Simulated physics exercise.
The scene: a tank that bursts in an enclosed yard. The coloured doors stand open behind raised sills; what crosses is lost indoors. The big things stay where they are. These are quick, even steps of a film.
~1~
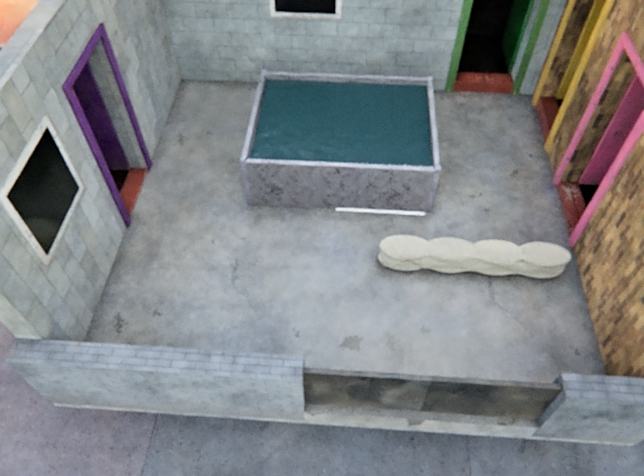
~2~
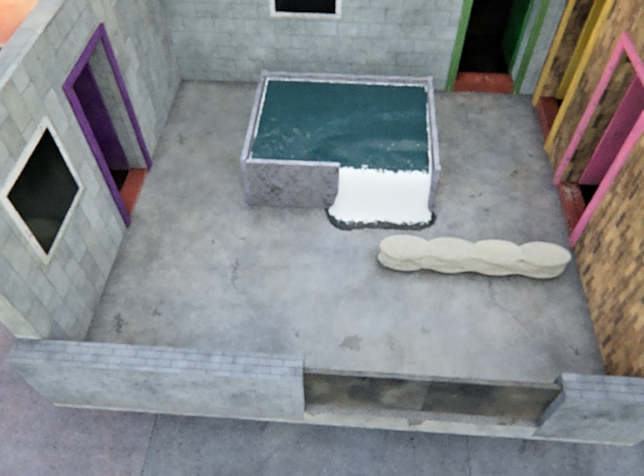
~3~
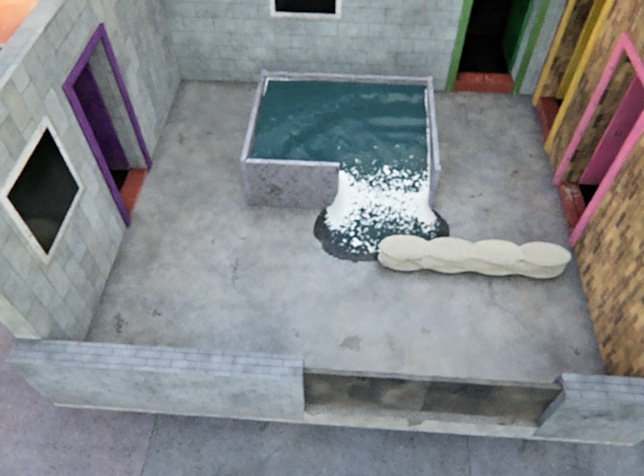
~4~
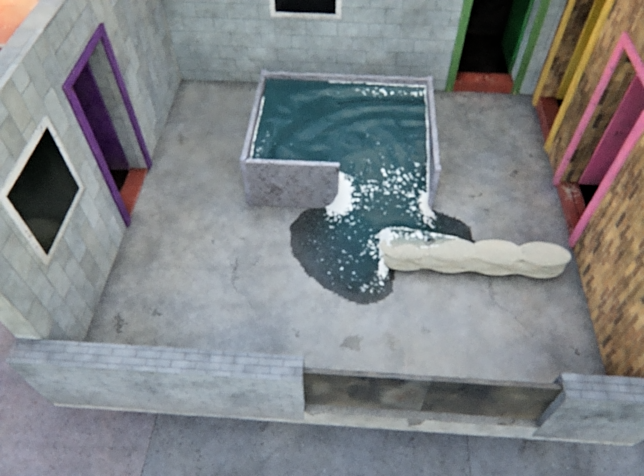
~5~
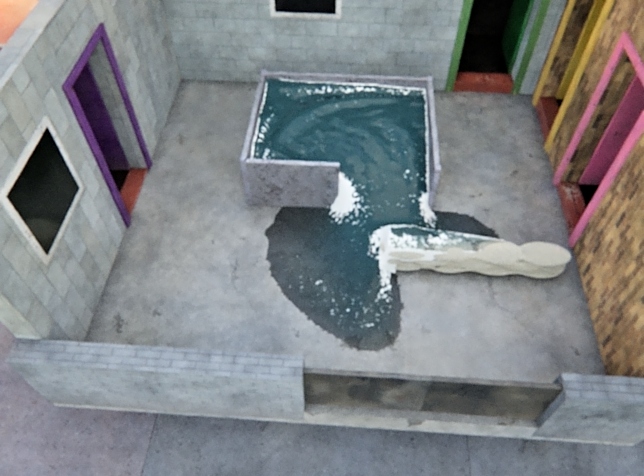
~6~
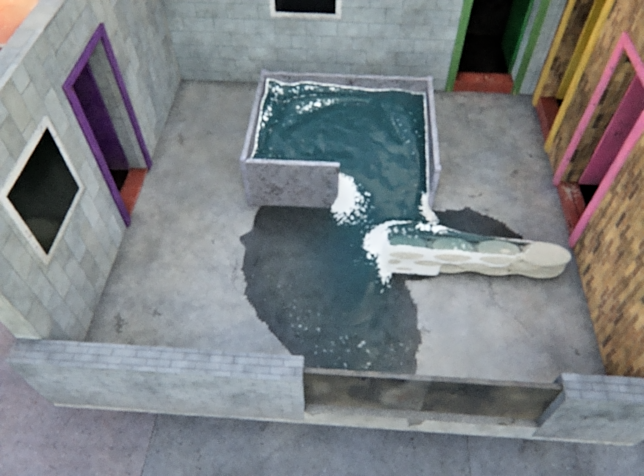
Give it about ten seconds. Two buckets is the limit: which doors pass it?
In the end: The green door holds within the limit; the pink door floods; the purple door floods; the yellow door holds within the limit.
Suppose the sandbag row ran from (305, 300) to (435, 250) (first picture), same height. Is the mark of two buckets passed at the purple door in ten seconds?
One by one: The purple one goes over.
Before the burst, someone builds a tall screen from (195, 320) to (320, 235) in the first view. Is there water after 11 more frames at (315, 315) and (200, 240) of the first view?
In turn: Flooded, free of water.
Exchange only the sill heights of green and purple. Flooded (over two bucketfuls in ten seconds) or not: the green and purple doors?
One by one: The green one lets more in, the purple one is under.
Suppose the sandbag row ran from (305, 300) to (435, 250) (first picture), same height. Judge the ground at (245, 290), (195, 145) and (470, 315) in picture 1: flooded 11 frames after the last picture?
In turn: Covered, dry, covered.
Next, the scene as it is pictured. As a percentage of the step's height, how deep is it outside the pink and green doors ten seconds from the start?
About 70 and 50 per cent.
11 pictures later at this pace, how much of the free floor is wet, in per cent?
Near 50 in a hundred.
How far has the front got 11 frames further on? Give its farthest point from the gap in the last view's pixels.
I would point to (74, 372).
A moment on, water covers 35 % of the floor; the green door not reached, the pink door under two buckets in, the purple door not reached, the yellow door not reached.
Next, water covers 50 % of the floor; the green door not reached, the pink door over two buckets in, the purple door not reached, the yellow door wet at the sill, nothing in.
Then, water covers 70 % of the floor; the green door wet at the sill, nothing in, the pink door far over two buckets in, the purple door wet at the sill, nothing in, the yellow door wet at the sill, nothing in.
Later, water covers 90 % of the floor; the green door wet at the sill, nothing in, the pink door far over two buckets in, the purple door under two buckets in, the yellow door wet at the sill, nothing in.
In the end, water covers 95 % of the floor; the green door wet at the sill, nothing in, the pink door far over two buckets in, the purple door over two buckets in, the yellow door wet at the sill, nothing in.
